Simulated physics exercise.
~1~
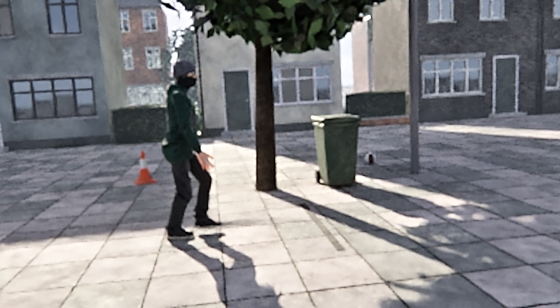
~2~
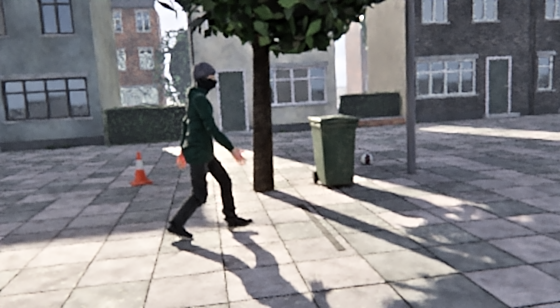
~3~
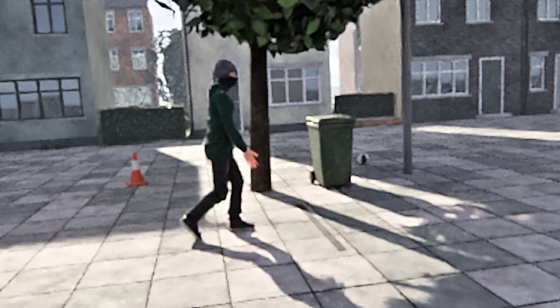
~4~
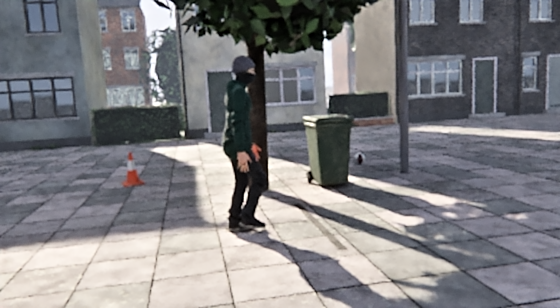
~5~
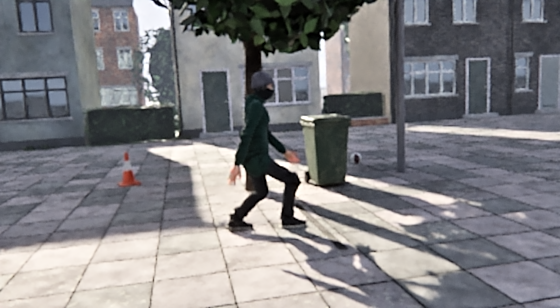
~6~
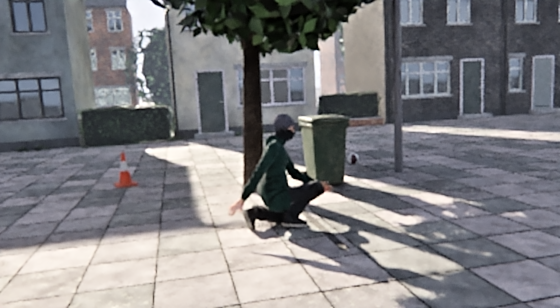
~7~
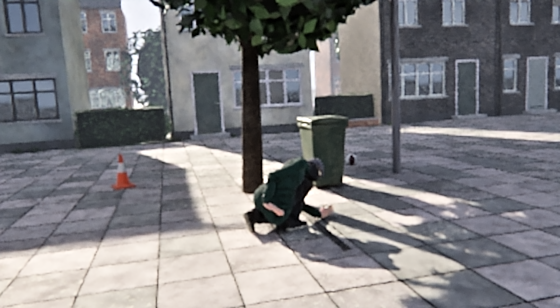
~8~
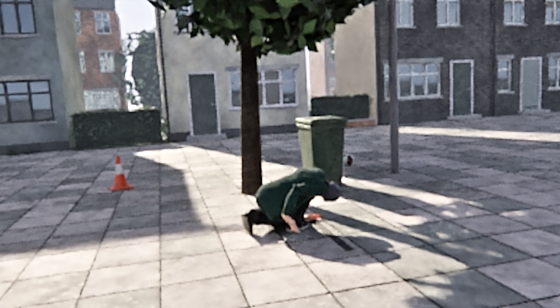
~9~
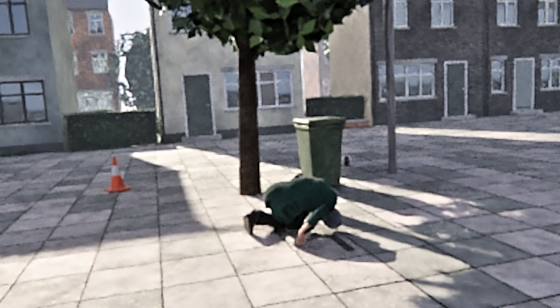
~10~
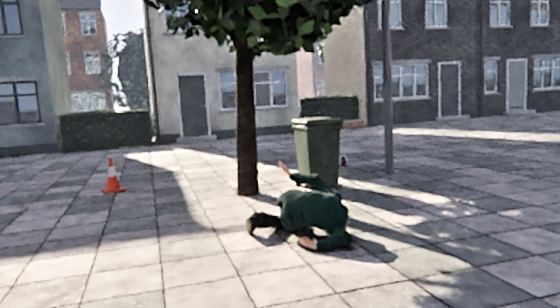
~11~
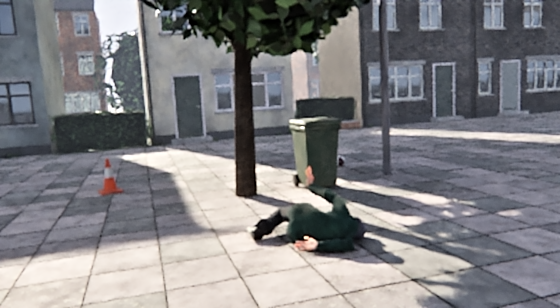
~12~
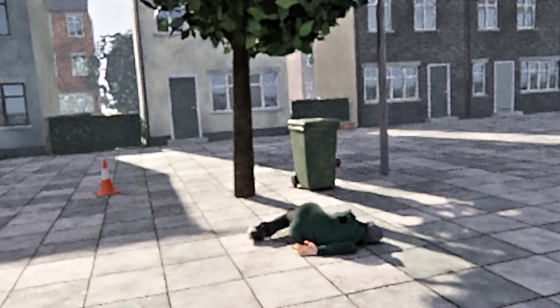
At the start, a person in a dark green jacket, grey headwear and dark trousers stands on a sunlit paved square, left of a tree and a green wheeled bin. The figure strides right towards a thin dark strip on the paving, passing in front of the trunk as the view drifts slightly. Then the knees bend and the person sinks low, pitching forward until both hands reach the ground. The head and shoulders drop, and the body tips over with one arm lifting briefly. It ends lying on the slabs, head across the strip, chest and hips short of it.
